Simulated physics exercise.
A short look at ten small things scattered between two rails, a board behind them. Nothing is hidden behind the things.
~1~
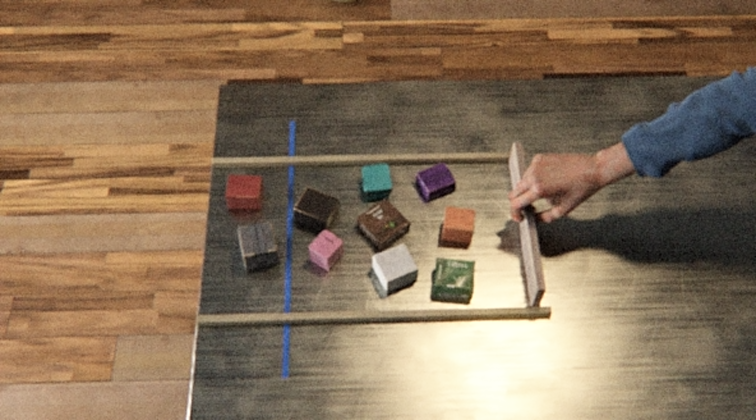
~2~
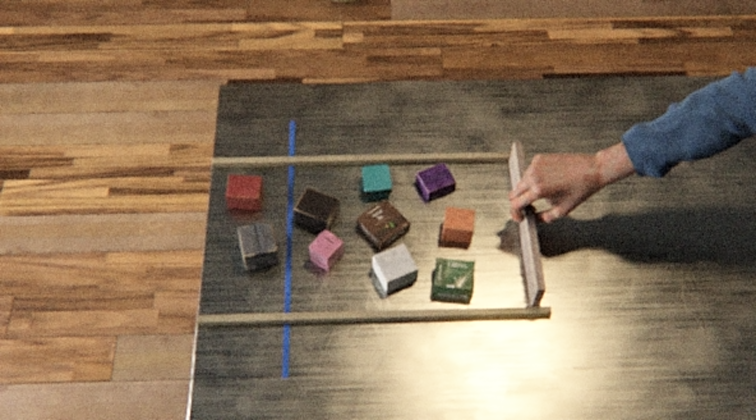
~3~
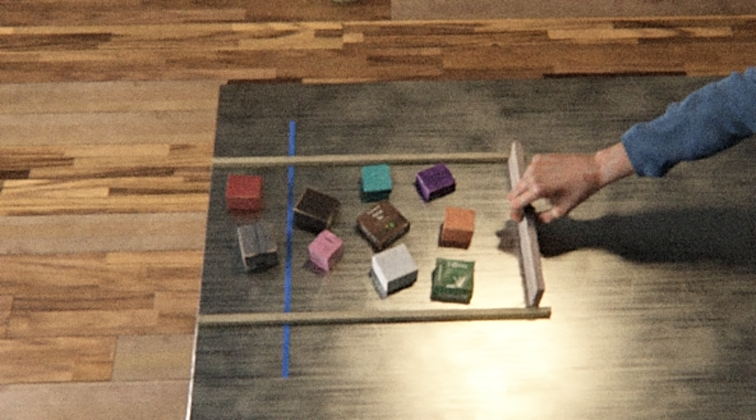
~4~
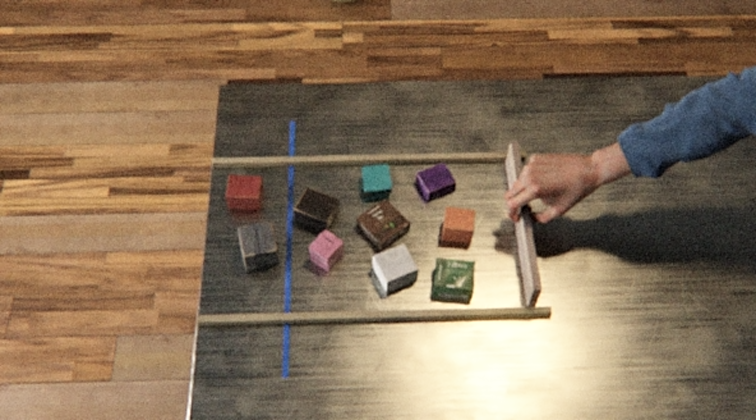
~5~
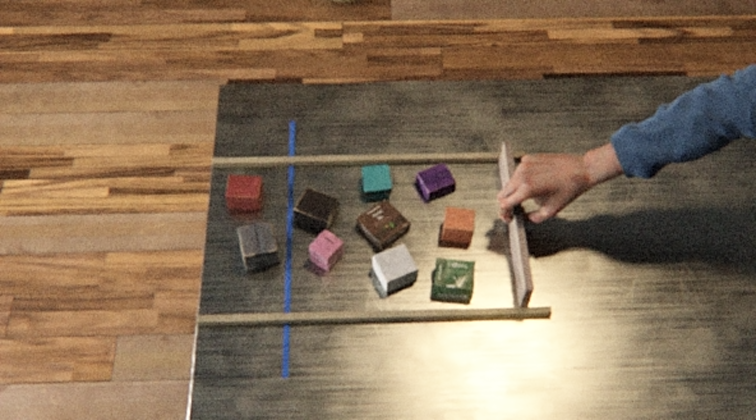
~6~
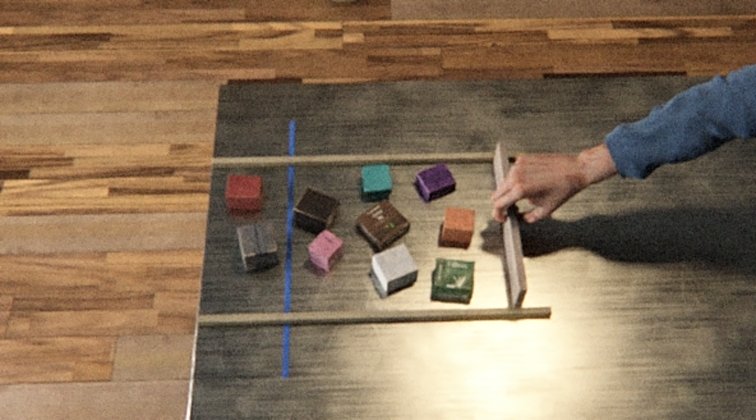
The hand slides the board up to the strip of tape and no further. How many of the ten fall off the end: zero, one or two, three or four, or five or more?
In the end the number that fall off is one or two.
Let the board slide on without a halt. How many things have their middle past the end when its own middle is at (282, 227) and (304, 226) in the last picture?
It would be 3 and 1.
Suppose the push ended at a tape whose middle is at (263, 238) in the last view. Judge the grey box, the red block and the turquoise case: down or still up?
The grey box is lost; the red block falls; the turquoise case is kept.
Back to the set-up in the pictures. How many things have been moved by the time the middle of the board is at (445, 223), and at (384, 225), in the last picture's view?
By then 4, and 8.
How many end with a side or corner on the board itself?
3 of them.
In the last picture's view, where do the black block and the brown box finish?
About (251, 206), and the other about (239, 244).
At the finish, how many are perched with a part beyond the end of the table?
It comes to 2.
A little later, none off yet; red block at rest near (245, 192); grey box at rest near (259, 246); black block at rest near (315, 209).
When it is over, the number that fall off is one or two; down, grey box.
